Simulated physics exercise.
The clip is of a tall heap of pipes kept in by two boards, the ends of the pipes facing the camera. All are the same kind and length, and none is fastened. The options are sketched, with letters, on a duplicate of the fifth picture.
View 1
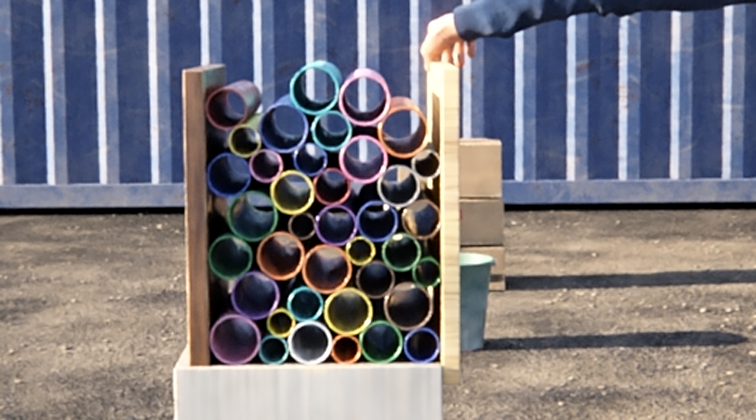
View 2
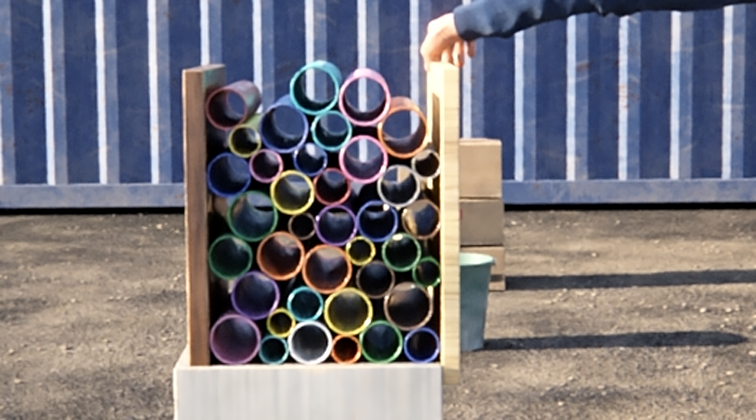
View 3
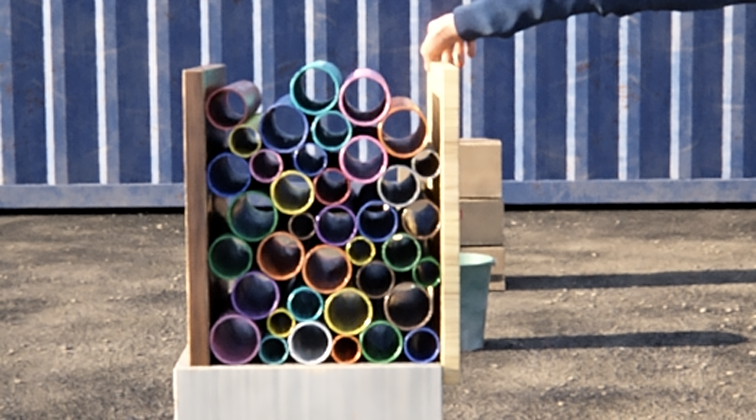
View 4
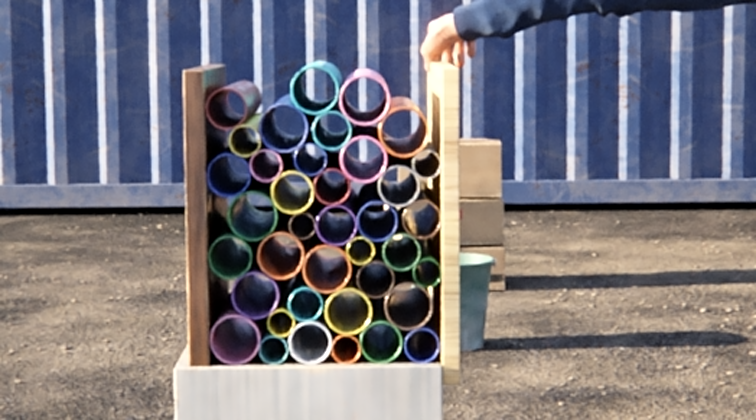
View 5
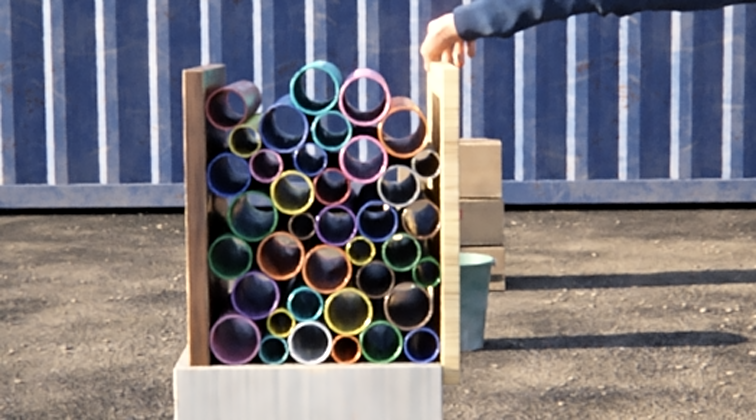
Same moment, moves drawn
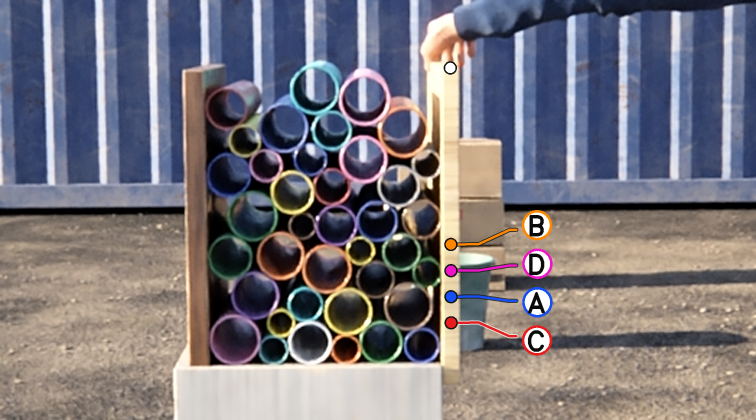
Paved yard by a blue container wall, a hand resting on the right board beside a motionless heap of colourful pipes.
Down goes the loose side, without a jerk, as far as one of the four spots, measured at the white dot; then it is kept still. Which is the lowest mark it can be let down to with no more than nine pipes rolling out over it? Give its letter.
Slide it to D.
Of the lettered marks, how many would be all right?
The number is two.
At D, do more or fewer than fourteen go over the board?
Fewer than fourteen.
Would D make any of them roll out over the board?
Yes.
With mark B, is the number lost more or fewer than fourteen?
At B, fewer than fourteen.
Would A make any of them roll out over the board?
Yes.
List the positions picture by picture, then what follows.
In the first picture, a green pipe (428, 273); a blue pipe (378, 221); a grey pipe (399, 186).
In the second picture, a grey pipe (399, 186); a grey pipe (427, 165).
In the third picture, a red pipe (226, 109); side board (443, 210).
In the fourth picture, a pink pipe (235, 340); a blue pipe (422, 345).
In the fifth picture, a turquoise pipe (306, 304); a green pipe (428, 273); a blue pipe (378, 221).
On the copy, A at (451, 297); B at (451, 245); C at (451, 323); D at (451, 271); the white dot at (451, 68).
On D. First, top of the board (442, 152).
Then, top of the board (442, 246).
Finally, top of the board (442, 270), seven out over the board.
By contrast, A more than nine out over the board; B about five out over the board; C more than nine out over the board.
